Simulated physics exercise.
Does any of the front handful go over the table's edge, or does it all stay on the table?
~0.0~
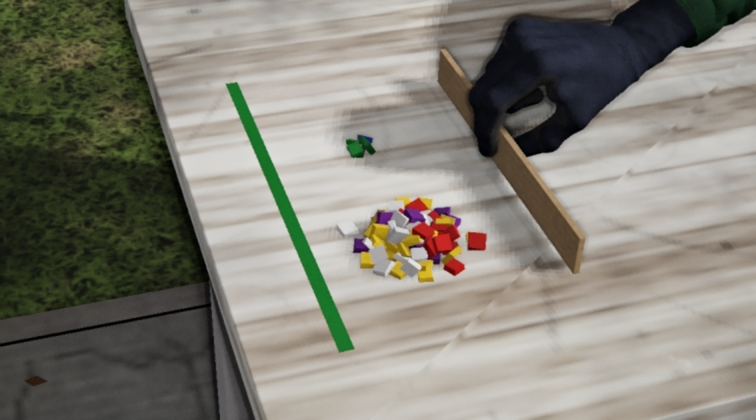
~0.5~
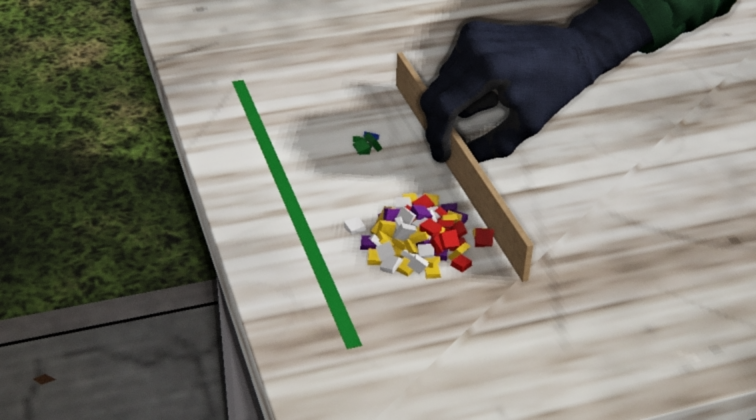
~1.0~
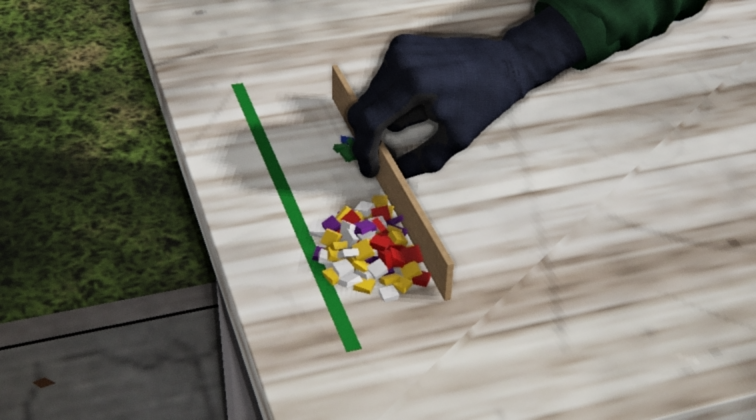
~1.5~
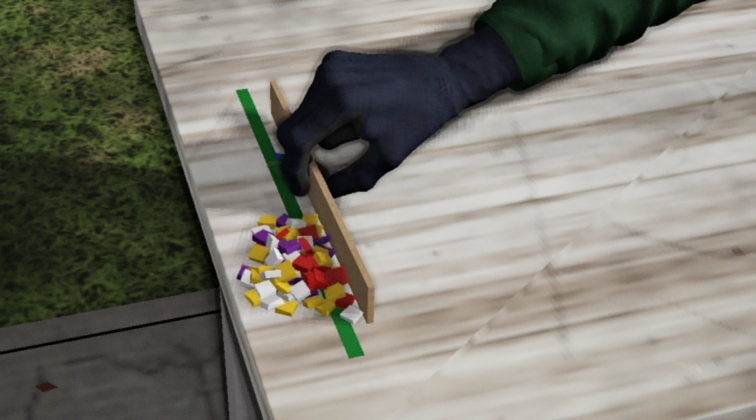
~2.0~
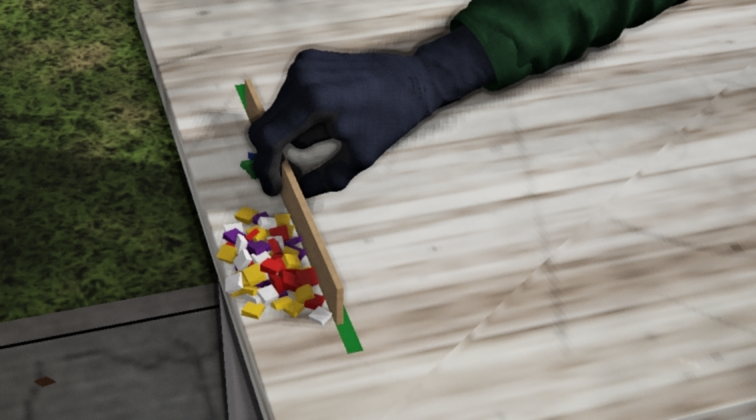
A small part of the front handful goes over the edge, while the back handful stays clear of the drop.
